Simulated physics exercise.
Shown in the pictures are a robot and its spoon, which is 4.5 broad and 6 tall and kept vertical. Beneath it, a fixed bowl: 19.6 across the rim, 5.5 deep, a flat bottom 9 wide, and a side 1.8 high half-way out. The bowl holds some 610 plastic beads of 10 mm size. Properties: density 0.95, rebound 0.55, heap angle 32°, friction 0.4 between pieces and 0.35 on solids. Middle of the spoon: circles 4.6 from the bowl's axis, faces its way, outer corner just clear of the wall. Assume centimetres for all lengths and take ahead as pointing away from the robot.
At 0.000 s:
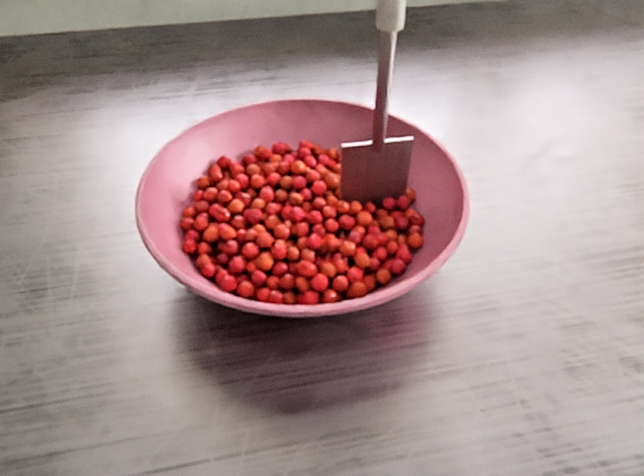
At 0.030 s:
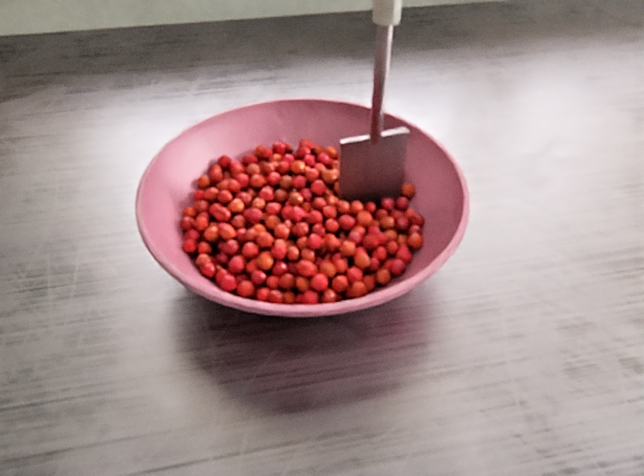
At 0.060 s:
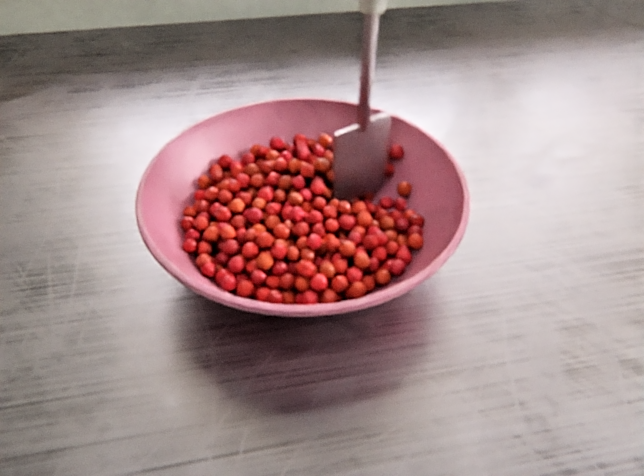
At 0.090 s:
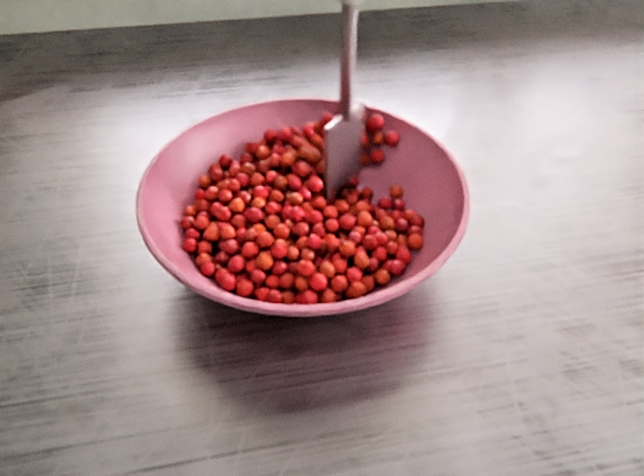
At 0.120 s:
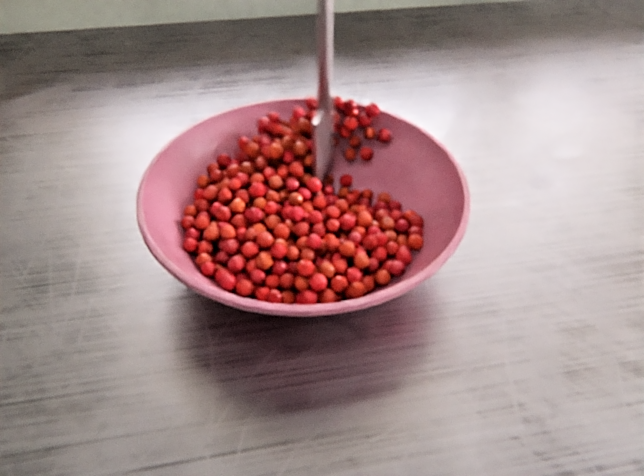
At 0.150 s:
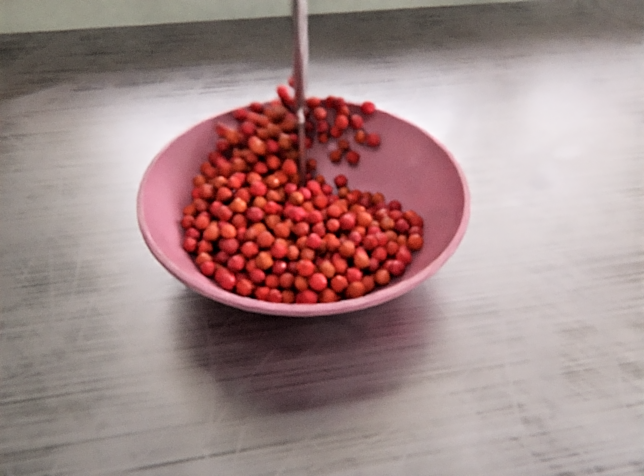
A pink bowl of red beads sits still as a spatula sweeps left, pushing beads up.
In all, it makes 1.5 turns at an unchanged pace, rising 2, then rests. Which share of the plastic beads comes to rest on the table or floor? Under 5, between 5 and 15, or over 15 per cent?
Over 15 per cent.
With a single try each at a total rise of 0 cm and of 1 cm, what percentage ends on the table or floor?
First try about 35 per cent, second about 25 per cent.
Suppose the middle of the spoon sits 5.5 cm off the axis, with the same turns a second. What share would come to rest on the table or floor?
Near 15 percent.
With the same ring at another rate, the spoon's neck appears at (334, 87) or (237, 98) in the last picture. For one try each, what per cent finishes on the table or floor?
It comes to roughly 10 per cent and then 40 per cent.
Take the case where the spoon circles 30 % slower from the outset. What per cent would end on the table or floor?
My guess is about 10 per cent.
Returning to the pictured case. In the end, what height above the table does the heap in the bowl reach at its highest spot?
The top sits some 5.5 cm up.
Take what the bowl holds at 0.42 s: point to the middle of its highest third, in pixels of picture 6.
Upper-third centre: Approx. (332, 256) px.
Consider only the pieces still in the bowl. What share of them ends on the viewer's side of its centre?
I'd put it at roughly 45 per cent.
After 0.42 s, 261° round, highest piece 10 above the table; 529 in the bowl, 58 on the table or floor, 23 in flight or on the tool.
After 0.70 s, 78° round, highest piece 7 above the table; 481 in the bowl, 125 on the table or floor, 4 in flight or on the tool.
After 1.03 s, 180° round, highest piece 5 above the table; 478 in the bowl, 132 on the table or floor.
After 1.73 s, 180° round, highest piece 5 above the table; 478 in the bowl, 132 on the table or floor.
In the end, 478 in the bowl, 132 on the table or floor. That is 22 % on the table or floor.
